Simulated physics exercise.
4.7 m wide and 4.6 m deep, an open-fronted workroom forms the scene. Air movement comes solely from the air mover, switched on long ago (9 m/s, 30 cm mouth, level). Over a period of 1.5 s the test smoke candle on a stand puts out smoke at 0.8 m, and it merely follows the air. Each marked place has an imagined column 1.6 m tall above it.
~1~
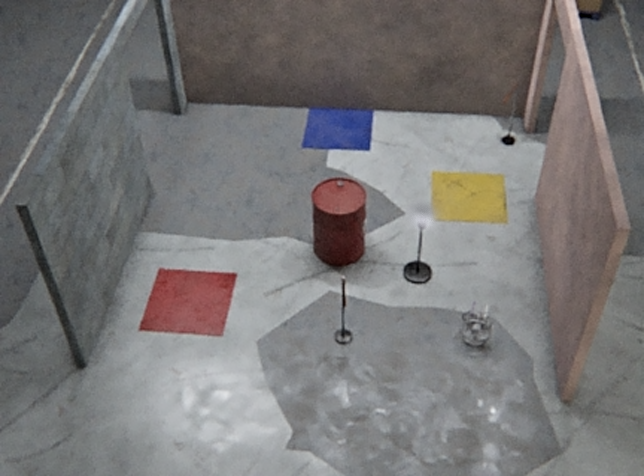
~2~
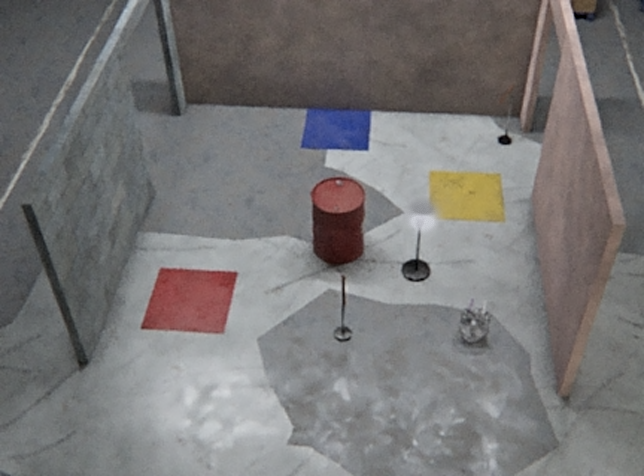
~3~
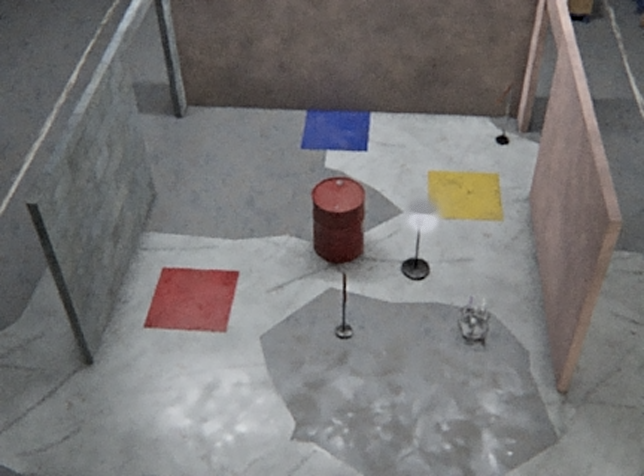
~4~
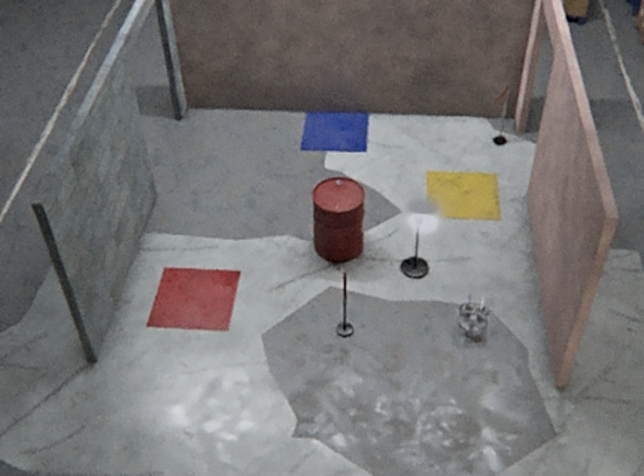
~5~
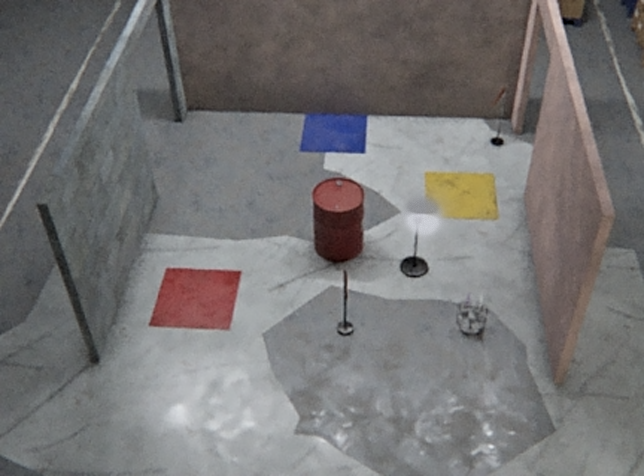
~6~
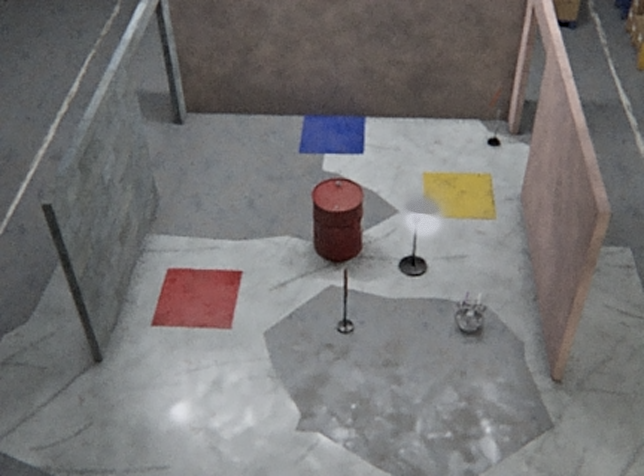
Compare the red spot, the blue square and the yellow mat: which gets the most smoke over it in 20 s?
That is yellow.
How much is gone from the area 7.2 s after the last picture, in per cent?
50 %.
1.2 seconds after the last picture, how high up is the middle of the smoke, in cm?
The middle is at about 70 cm above the surface.
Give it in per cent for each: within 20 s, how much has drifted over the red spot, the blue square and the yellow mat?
0 % red, 50 % blue, 100 % yellow, roughly.
Then, 1.2 s after the last picture we count, 0 % has passed over the yellow mat, 0 % over the red spot and 0 % over the blue square, with 100 % still about or yet to come, and the middle of the rest is near (432, 225).
Then, 3.2 s after the last picture we count, 41 % has passed over the yellow mat, 0 % over the red spot and 0 % over the blue square, with 100 % still about or yet to come, and the middle of the rest is near (456, 212).
Then, 7.2 s after the last picture we count, 99 % has passed over the yellow mat, 0 % over the red spot and 43 % over the blue square, with 48 % still about or yet to come, and the middle of the rest is near (240, 71).
Then, 19.2 s after the last picture we count, 99 % has passed over the yellow mat, 0 % over the red spot and 49 % over the blue square, with 2 % still about or yet to come.
